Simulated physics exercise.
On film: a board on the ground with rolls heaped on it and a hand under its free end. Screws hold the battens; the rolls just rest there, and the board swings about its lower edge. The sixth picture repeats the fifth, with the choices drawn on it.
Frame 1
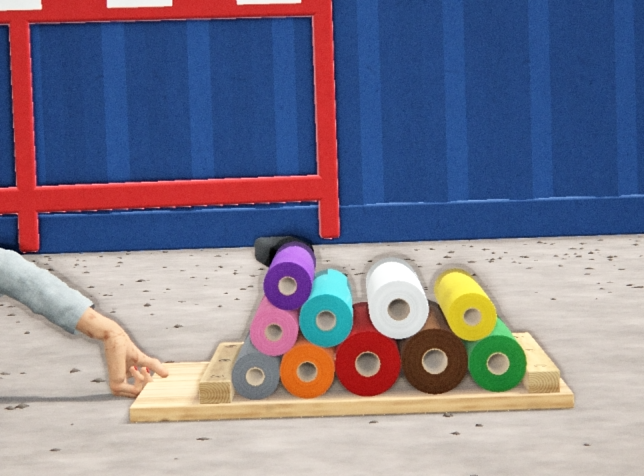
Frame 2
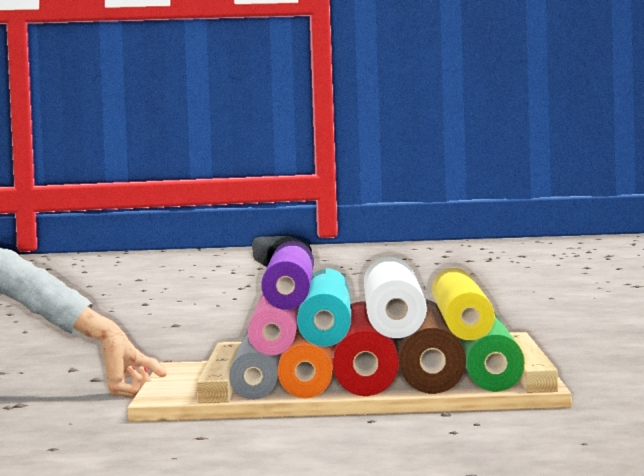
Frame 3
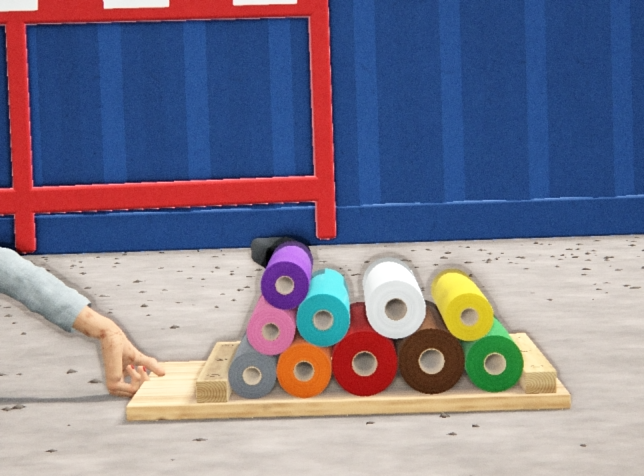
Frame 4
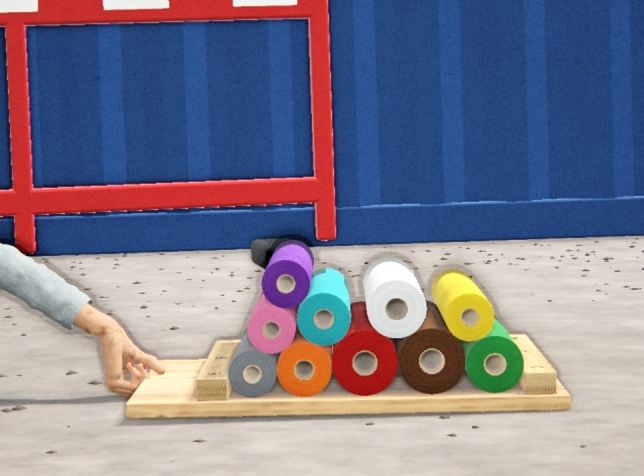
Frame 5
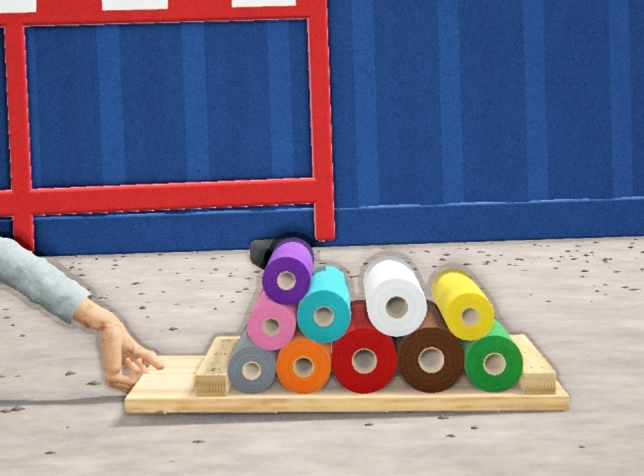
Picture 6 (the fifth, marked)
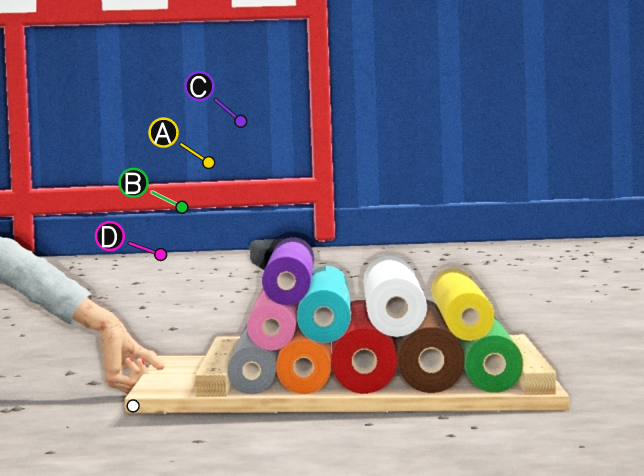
Brightly coloured rolls sit heaped on a pale wooden board on gritty grey ground, seen from the front before a blue ribbed wall and red railing. Purple, pink and turquoise rolls rise at left, white and yellow at right, above grey, orange, red, brown and green between wooden battens. A sleeved hand stays at the board's left end, and almost nothing moves beyond a very slight shift.
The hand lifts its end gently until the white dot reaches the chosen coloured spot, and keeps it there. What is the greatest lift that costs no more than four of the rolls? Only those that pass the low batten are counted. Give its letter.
At most to A.
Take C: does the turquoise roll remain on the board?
The turquoise roll: No.
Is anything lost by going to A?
Yes.
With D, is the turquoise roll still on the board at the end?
Yes.
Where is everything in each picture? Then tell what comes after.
Green roll (498, 363); white roll (399, 309); yellow roll (472, 317), in the first picture.
Yellow roll (470, 316); pink roll (272, 332), in the second picture.
Board (347, 373); grey roll (252, 376); pink roll (271, 331); red roll (364, 363), in the third picture.
Board (347, 373); grey roll (253, 374); orange roll (304, 370), in the fourth picture.
Board (346, 370); grey roll (252, 371); orange roll (304, 367), in the fifth picture.
On the marked copy, A at (209, 163); B at (182, 207); C at (241, 121); D at (160, 255); the white dot at (133, 406).
Following A. Soon after the start, board at 20°.
Later, board at 36°.
In the end, board at 36°, two over the low batten (white, yellow).
As for the rest, B one over the low batten (yellow); C five over the low batten; D none over the low batten.
